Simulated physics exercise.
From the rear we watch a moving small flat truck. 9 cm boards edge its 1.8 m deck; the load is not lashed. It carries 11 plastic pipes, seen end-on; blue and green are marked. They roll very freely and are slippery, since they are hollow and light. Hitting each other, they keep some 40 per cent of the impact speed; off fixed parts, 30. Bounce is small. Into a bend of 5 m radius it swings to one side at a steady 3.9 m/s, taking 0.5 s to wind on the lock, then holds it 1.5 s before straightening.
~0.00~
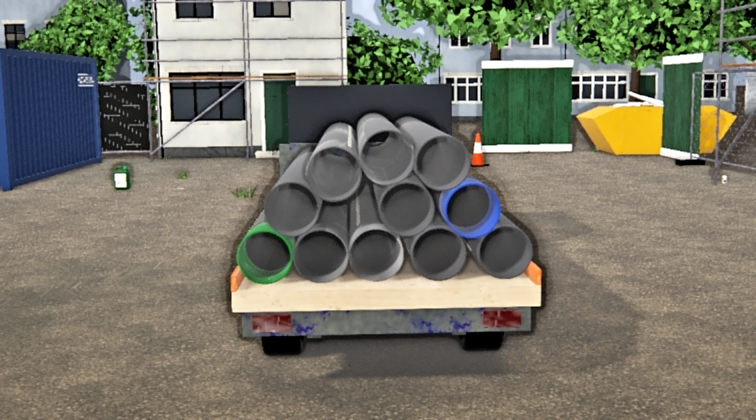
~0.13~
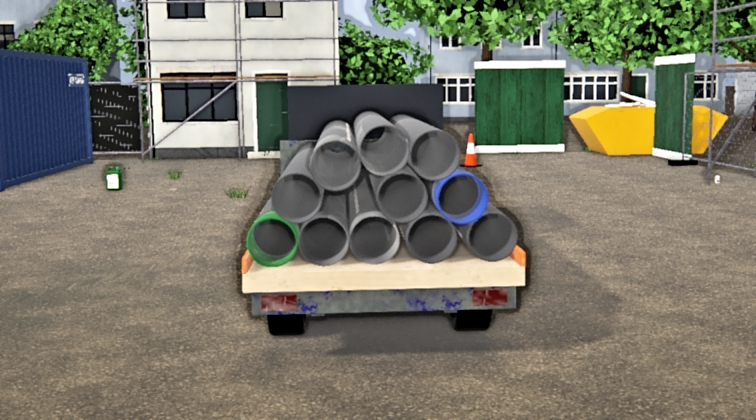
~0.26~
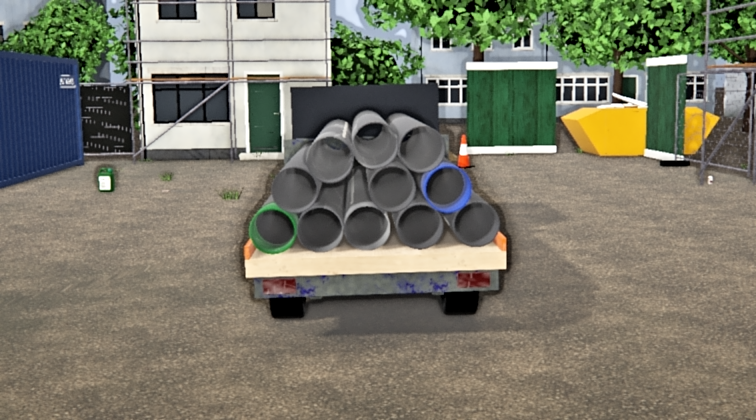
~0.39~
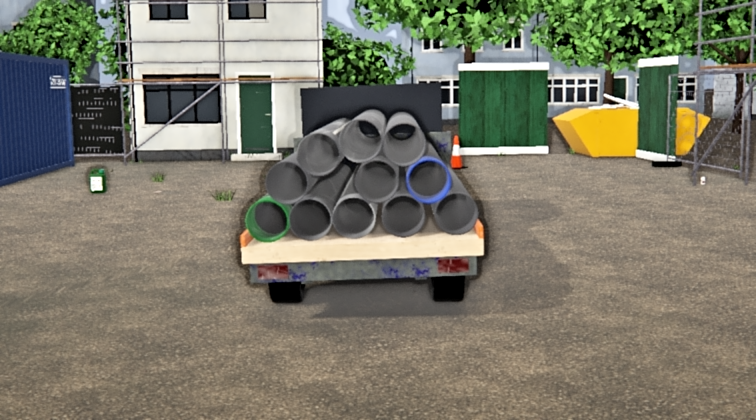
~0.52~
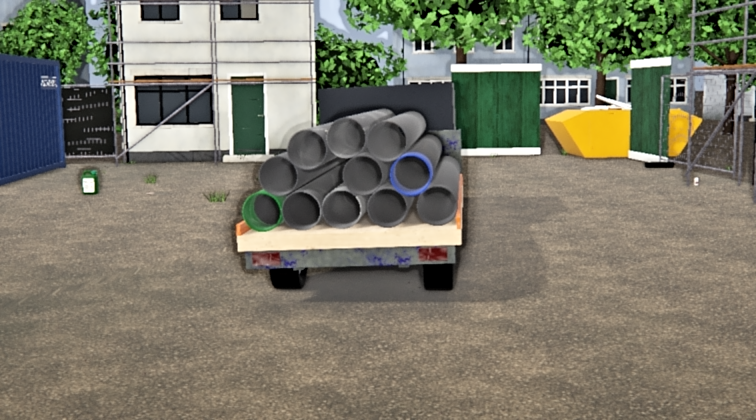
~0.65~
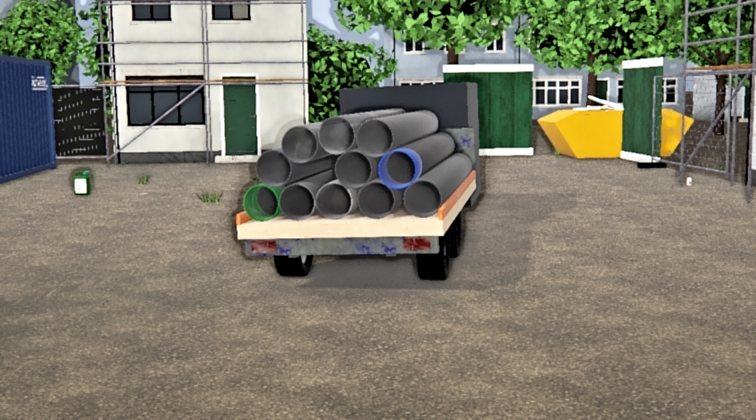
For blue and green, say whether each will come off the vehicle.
Blue will not; green will not.
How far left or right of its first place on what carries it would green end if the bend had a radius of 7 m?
Leftwards, around 0 cm.
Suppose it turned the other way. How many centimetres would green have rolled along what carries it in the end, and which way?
Net shift: Near 0 cm right.
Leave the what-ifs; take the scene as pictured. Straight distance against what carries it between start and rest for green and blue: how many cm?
Green 0, blue 5.
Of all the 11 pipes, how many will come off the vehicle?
Exactly 1 of the lot.
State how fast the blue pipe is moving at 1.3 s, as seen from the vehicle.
Estimated speed near 0.0 m/s.
After 1.3 s, blue is up on others, 40 cm from the right edge; green is on the deck, 20 cm from the left edge; 1 of 11 is off.
After 2.0 s, blue is up on others, 40 cm from the right edge; no change for green; 1 of 11 is off.
At rest (2.9 s), blue is up on others, 40 cm from the right edge; green is on the deck, 20 cm from the left edge; 1 of 11 is off.
